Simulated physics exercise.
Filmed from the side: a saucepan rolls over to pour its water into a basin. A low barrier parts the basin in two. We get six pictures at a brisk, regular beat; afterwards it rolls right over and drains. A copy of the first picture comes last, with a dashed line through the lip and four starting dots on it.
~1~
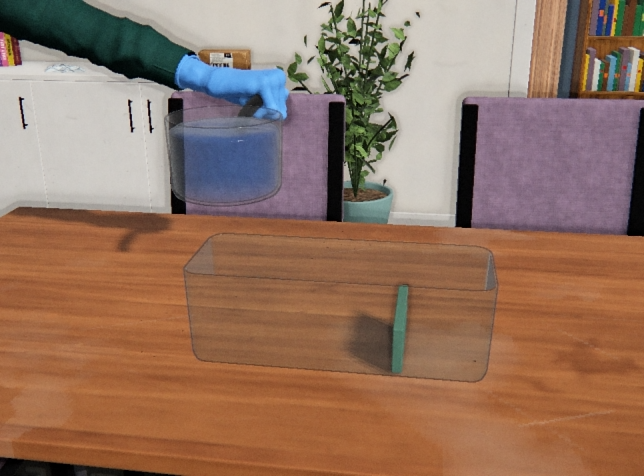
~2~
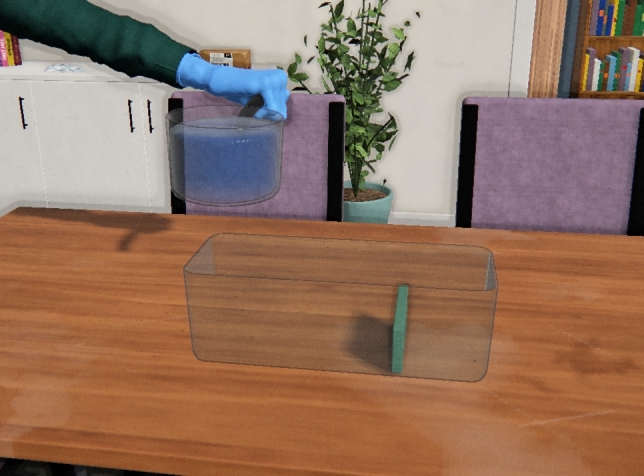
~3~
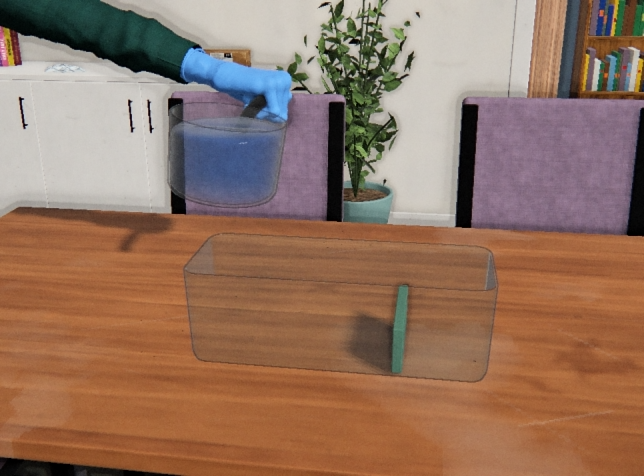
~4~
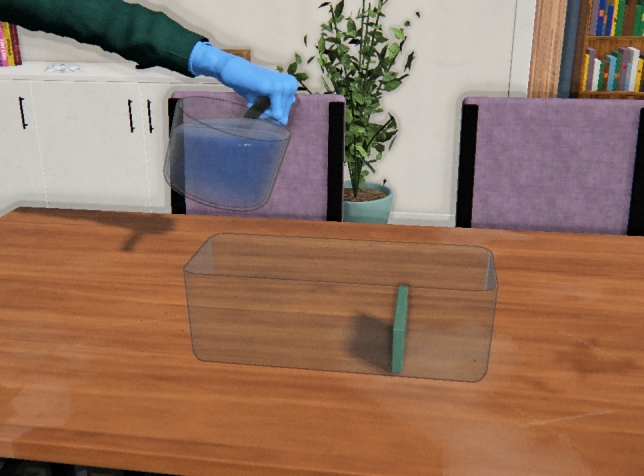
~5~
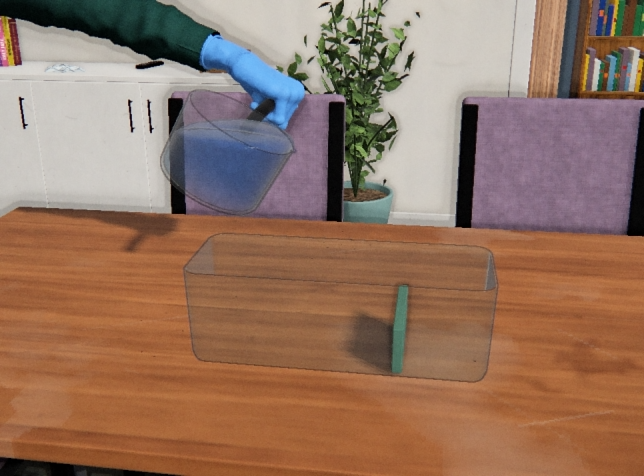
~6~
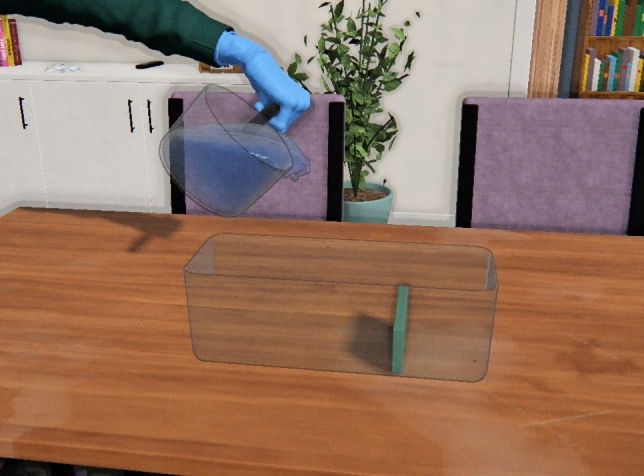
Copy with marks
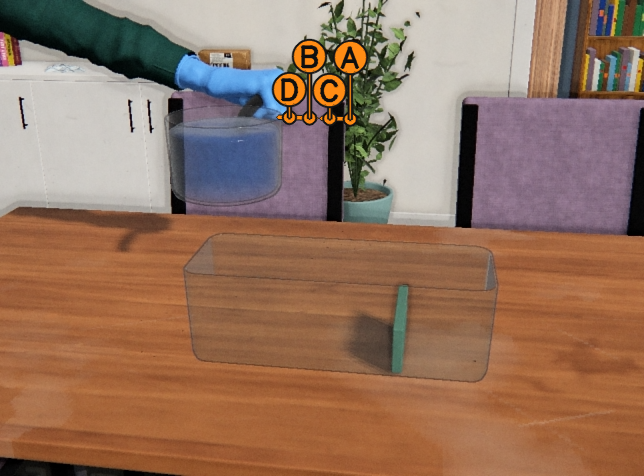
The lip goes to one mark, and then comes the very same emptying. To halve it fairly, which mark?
Spot A.
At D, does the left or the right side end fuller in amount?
More ends on the left.
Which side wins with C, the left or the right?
More ends on the left.
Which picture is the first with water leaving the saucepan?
Picture 5.
In orange, A at (350, 119); B at (309, 118); C at (329, 118); D at (289, 117).
With A, about 51 % ends left of the wall and 47 % right of it.
With B, about 94 % ends left of the wall and 3 % right of it; 3 % is lost outside.
With C, about 76 % ends left of the wall and 16 % right of it; 8 % is lost outside.
With D, about 88 % ends left of the wall and 7 % right of it; 5 % is lost outside.
